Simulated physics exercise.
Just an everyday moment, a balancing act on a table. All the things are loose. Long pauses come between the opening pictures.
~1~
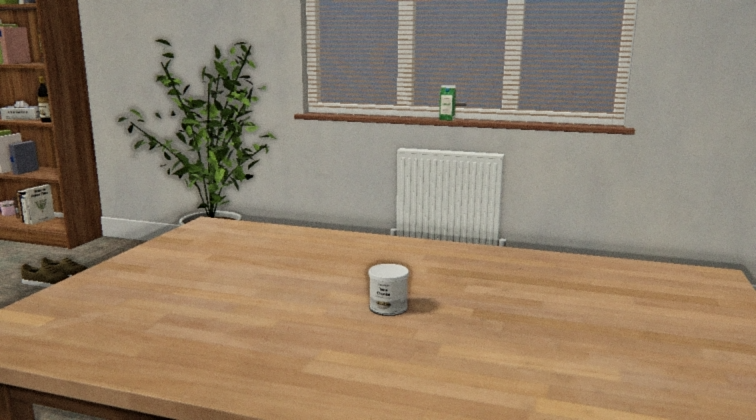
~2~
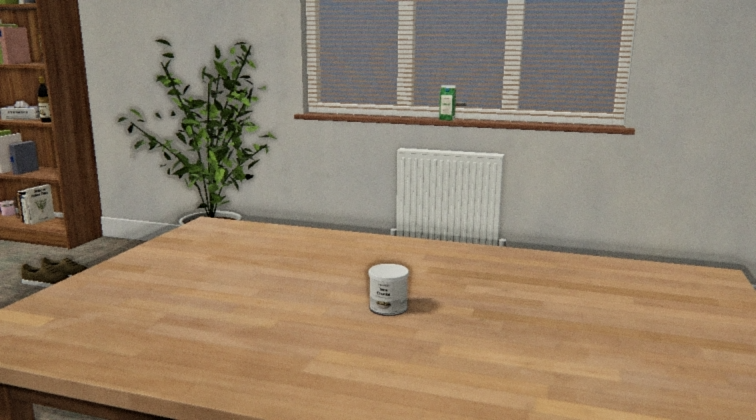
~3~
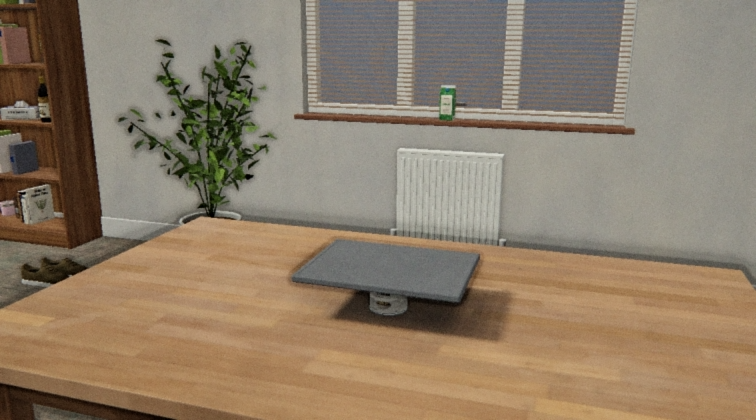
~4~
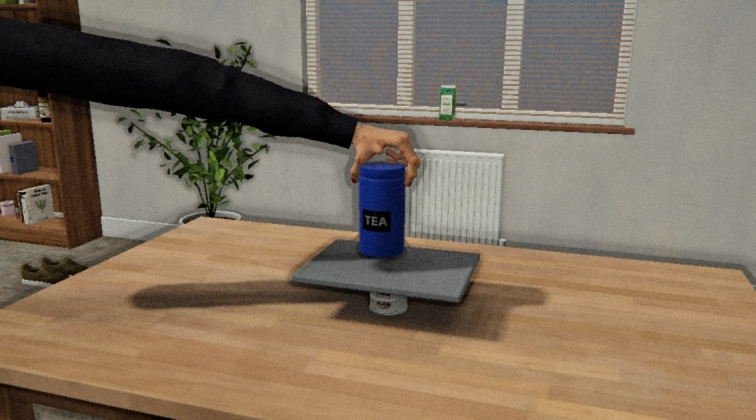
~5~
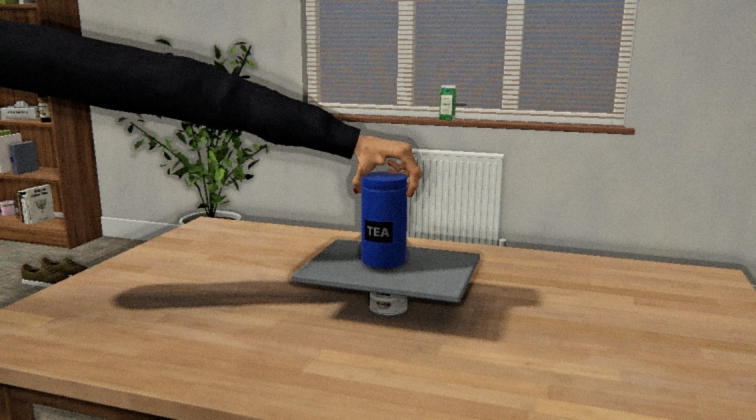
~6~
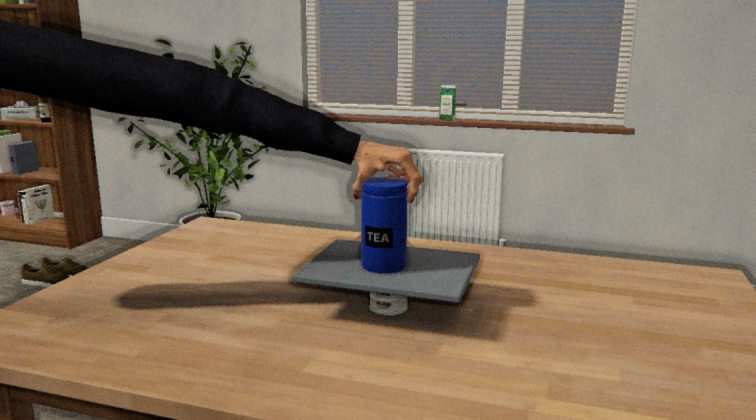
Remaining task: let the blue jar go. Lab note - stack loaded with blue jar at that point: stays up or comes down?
Oh, it remains standing just fine.
Then, 0.40 s later than the last frame, all is still.
Then, 1.10 s later than the last frame, blue jar resting near (384, 225).
When it is over, all 3 as before. End places, in pixels of the last picture, blue jar near (384, 225). The stack stays up.
